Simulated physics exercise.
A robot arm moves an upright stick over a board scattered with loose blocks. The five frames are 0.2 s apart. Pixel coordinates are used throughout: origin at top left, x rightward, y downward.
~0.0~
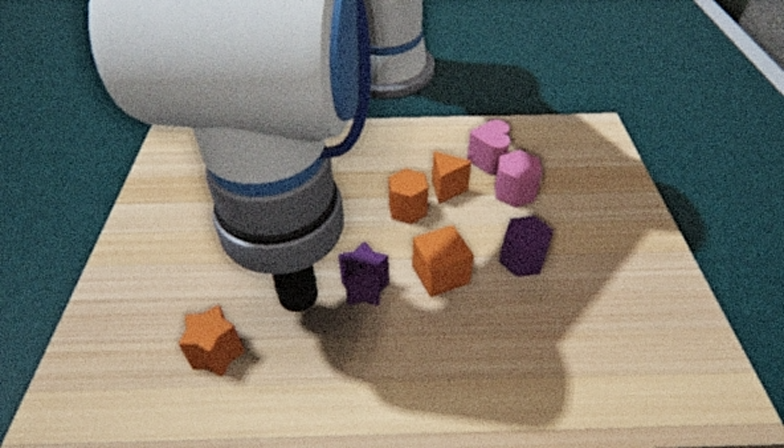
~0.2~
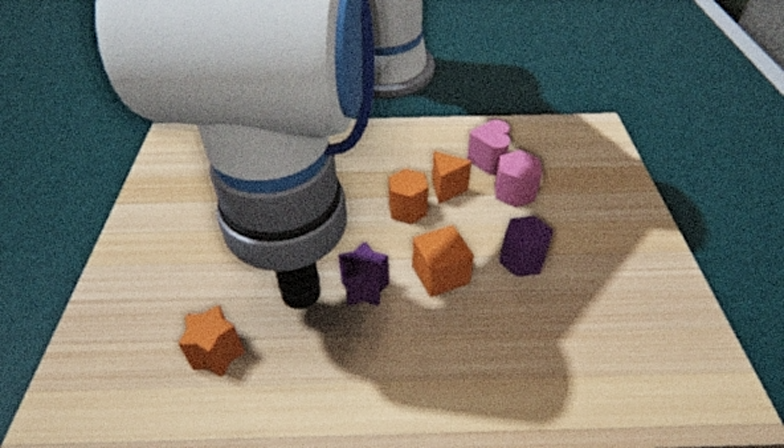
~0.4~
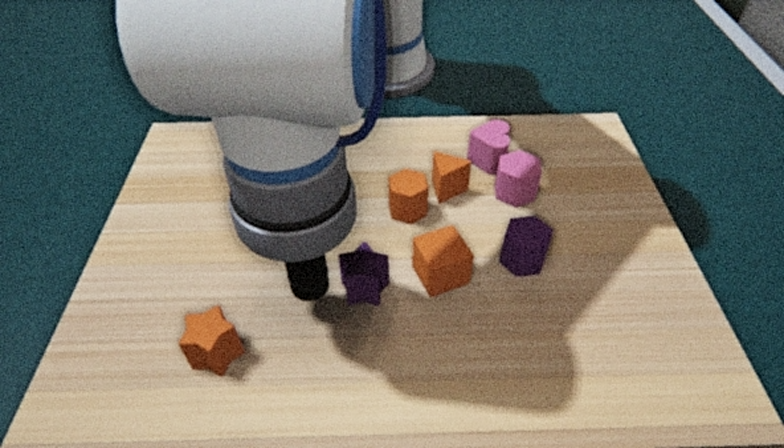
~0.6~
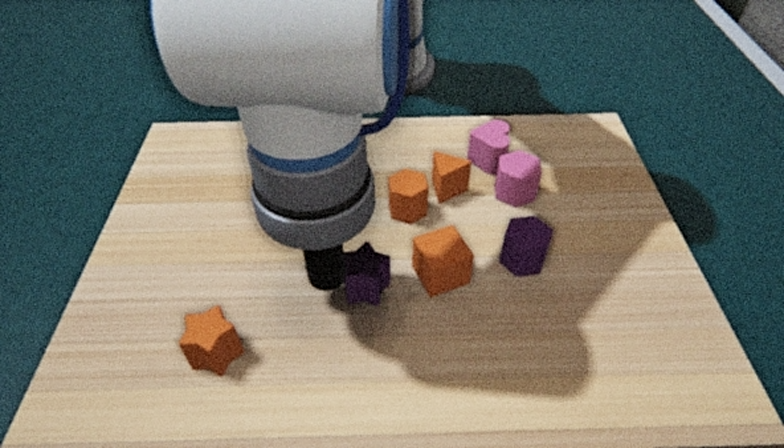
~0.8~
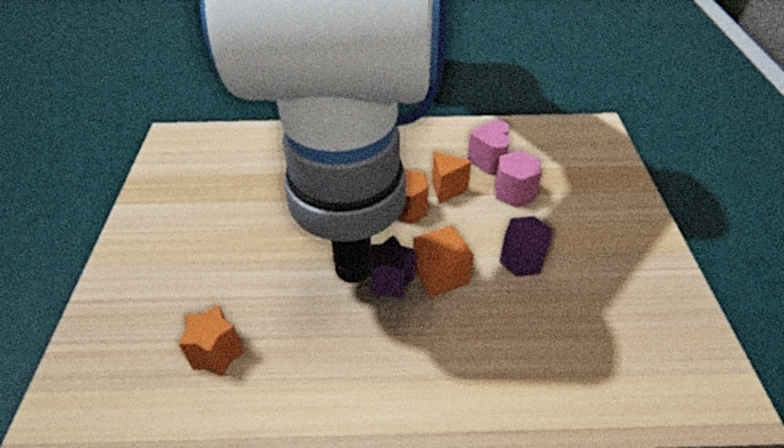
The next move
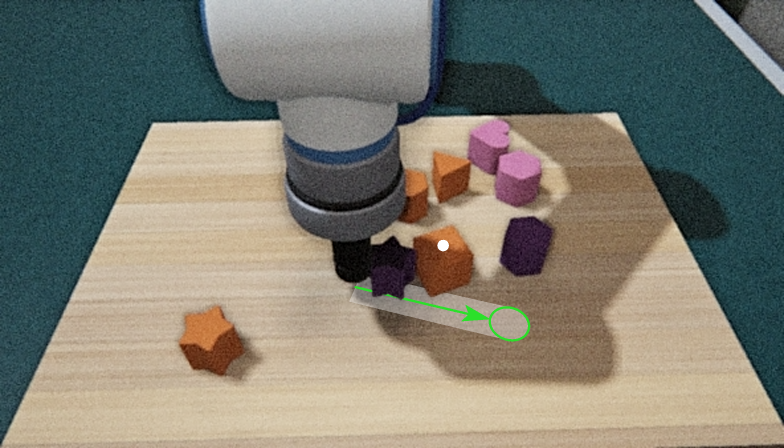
A robot arm moved its black upright stick slowly to the right across a wooden board of scattered blocks, met the purple star, and pushed it a short way toward the orange block beside it.
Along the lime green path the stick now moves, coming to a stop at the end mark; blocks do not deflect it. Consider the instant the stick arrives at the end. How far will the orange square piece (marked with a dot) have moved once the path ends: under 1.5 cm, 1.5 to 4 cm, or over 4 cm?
It shifts over 4 cm.
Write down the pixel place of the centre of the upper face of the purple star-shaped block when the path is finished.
Its top middle: (479, 259).
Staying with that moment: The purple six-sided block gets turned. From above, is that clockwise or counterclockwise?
Twists clockwise.
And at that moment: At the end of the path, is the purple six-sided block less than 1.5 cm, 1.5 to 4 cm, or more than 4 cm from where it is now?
Overall it shifts between 1.5 and 4 cm.
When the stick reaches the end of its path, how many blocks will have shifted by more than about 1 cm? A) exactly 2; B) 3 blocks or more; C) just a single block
I'll go with B - 3 blocks or more.
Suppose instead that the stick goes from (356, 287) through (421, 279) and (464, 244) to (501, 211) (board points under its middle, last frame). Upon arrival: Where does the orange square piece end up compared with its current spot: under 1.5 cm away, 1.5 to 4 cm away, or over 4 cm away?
Over 4 cm.
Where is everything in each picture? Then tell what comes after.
In the first frame, stick's lower end (299, 297); purple star-shaped block (363, 260); orange square piece (443, 246); purple six-sided block (529, 231).
In the second frame, stick (302, 295); blocks still.
In the third frame, stick (311, 287); blocks still.
In the fourth frame, stick (327, 277); blocks still.
In the fifth frame, stick (354, 270); purple star-shaped block (390, 253); orange square piece (443, 246); purple six-sided block (529, 231).
Drawn move, straight from (356, 287) to (509, 323); the dot is on the orange square piece.
On the path given first. One third of the way, stick (405, 282); purple star-shaped block (436, 253), turned 30° anticlockwise; orange square piece (479, 238).
Two thirds of the way, stick (459, 294); purple star-shaped block (469, 255), turned 60° anticlockwise; orange square piece (495, 229); purple six-sided block (542, 222), turned 15° clockwise.
At the end, stick (514, 306); purple star-shaped block (479, 259), turned 85° anticlockwise; orange square piece (498, 226), turned 15° anticlockwise; purple six-sided block (546, 218), turned 20° clockwise.
